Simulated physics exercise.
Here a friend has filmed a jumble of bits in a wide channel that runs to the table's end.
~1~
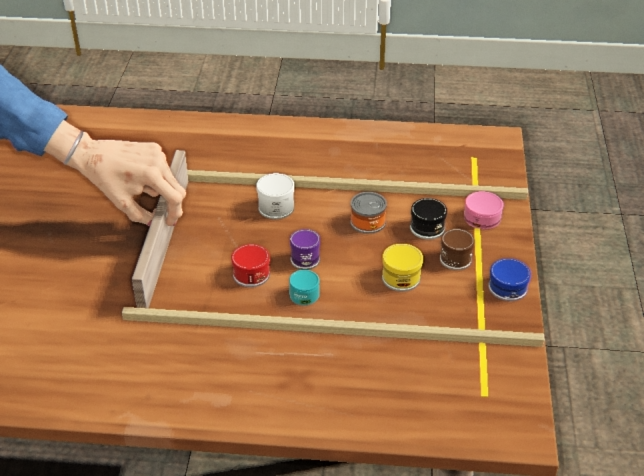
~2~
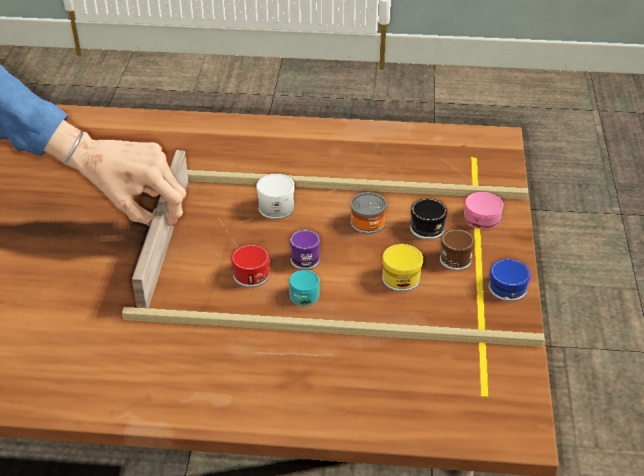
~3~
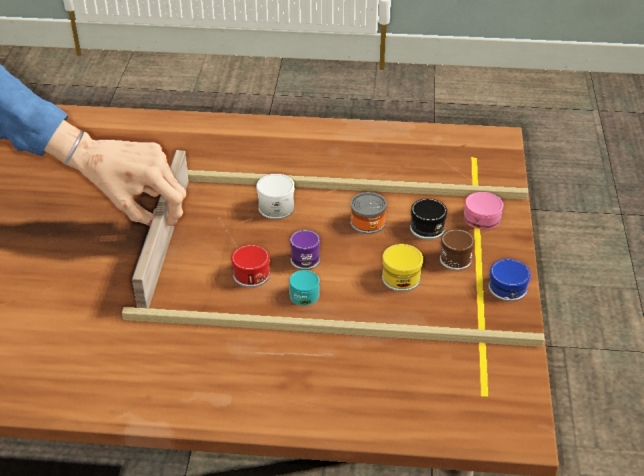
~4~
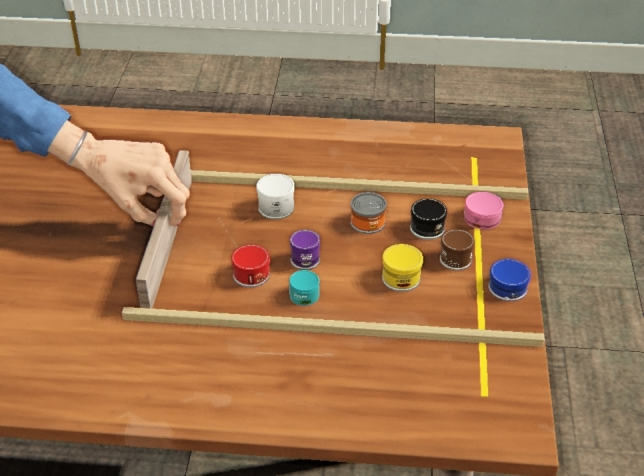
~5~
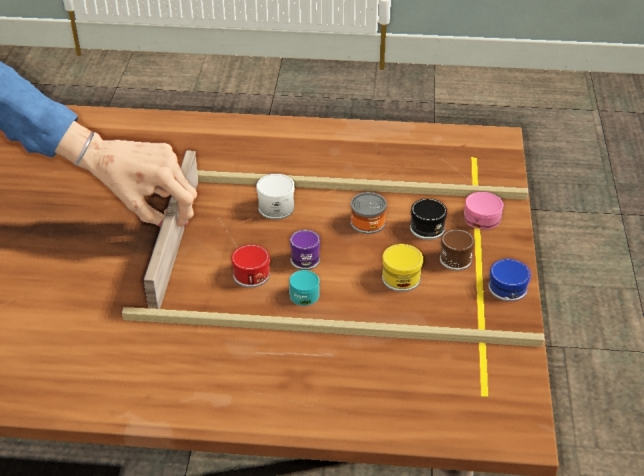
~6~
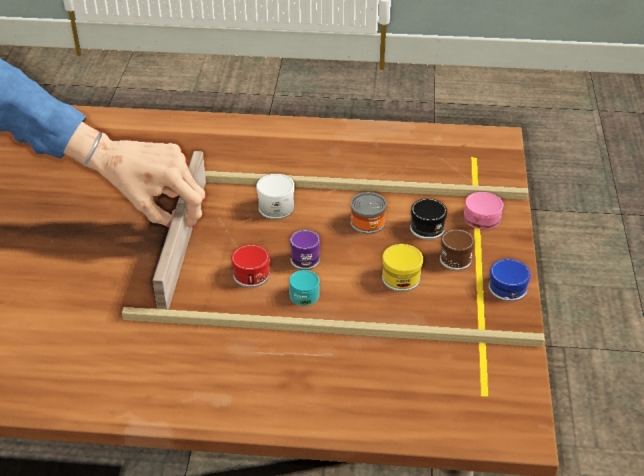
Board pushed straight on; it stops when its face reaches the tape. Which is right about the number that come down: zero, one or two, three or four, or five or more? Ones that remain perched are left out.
From what happens, the ones that come off the end make one or two in total.
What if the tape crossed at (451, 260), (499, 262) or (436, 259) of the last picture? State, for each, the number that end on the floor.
In that order 1, 5 and 0.
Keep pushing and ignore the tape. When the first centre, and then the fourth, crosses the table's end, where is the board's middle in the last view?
About (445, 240) and about (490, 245).
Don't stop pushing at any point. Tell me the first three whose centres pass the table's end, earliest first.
They are the blue tin, then the pink tub, then the black tin.
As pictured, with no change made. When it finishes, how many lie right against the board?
In total, 5.
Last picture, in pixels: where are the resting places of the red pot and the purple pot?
In the last picture they sit at about (500, 290) and about (495, 260).
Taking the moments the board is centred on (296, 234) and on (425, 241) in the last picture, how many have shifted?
At the first point the count is 4, at the second it's 10.
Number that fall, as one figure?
Counted up, you get 2.
A little later, none off yet; blue tin at rest near (509, 280); pink tub at rest near (483, 211); brown tin at rest near (457, 250).
When it is over, the number that fall off is one or two; down, pink tub and blue tin.
